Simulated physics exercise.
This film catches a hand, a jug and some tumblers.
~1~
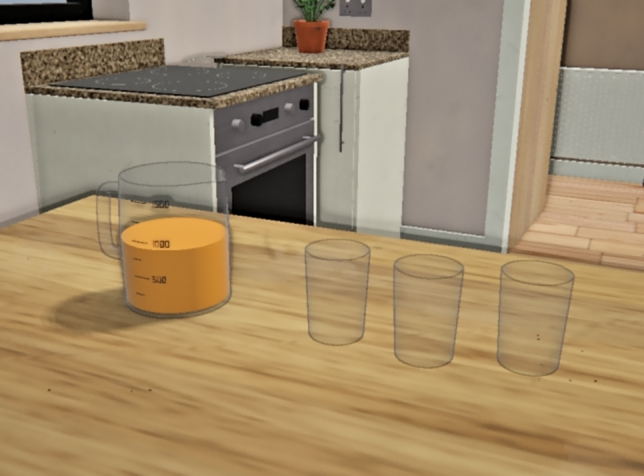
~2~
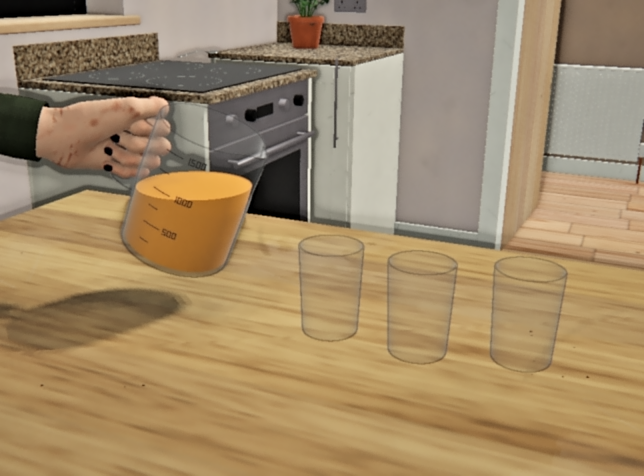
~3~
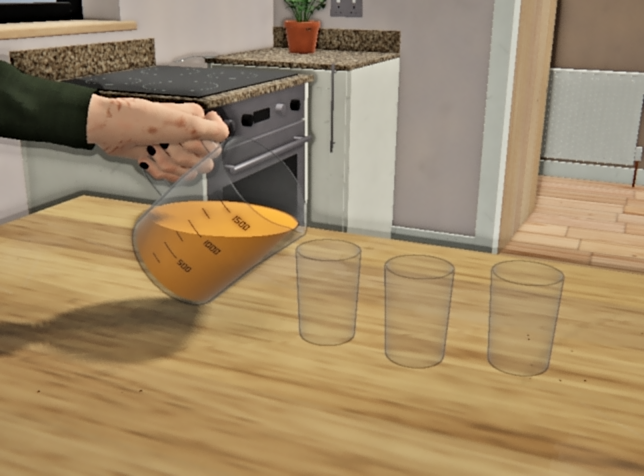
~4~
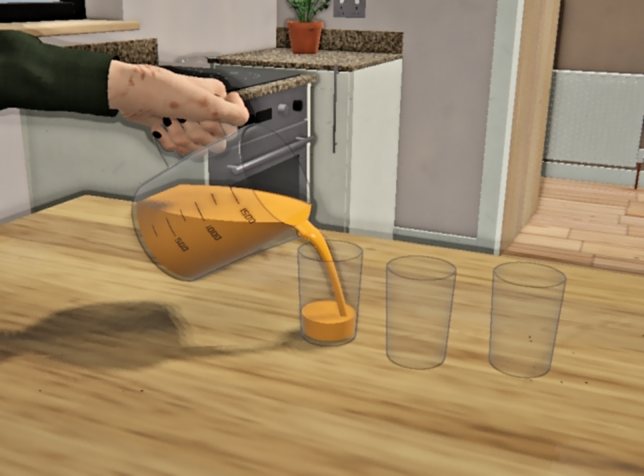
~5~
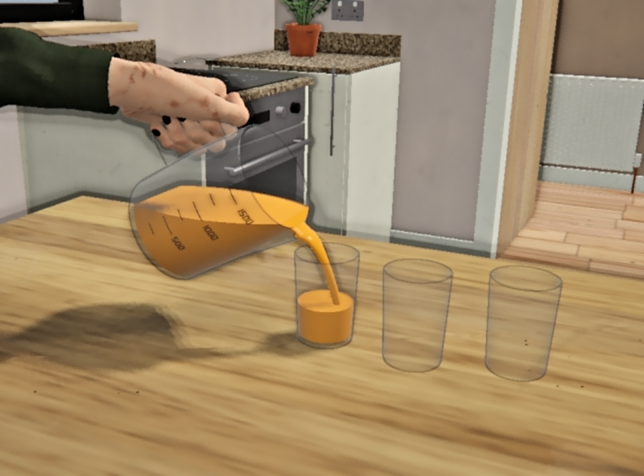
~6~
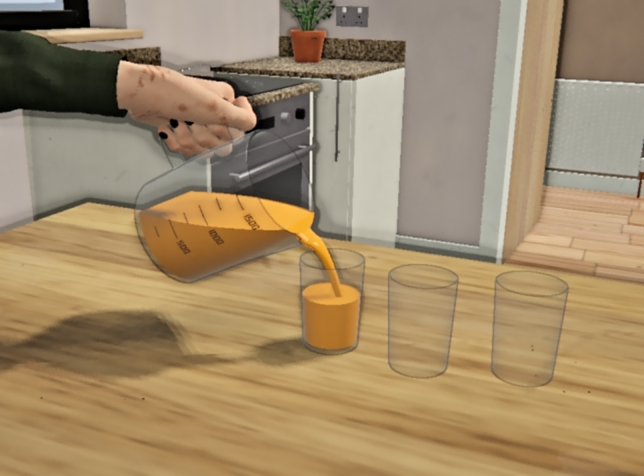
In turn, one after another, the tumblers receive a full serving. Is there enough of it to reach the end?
The last one gets a full serving.
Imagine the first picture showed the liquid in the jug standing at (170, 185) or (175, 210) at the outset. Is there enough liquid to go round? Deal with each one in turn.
As listed: Suffices, plenty.
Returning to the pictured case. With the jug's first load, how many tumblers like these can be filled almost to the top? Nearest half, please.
Some 4.0 of them.
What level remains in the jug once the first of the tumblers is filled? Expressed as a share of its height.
About 35 per cent.
Soon after, the first is about three quarters full.
Later, the first is done and the jug has about three quarters of its load.
In the end, all three are full and about a quarter of the orange juice is over.
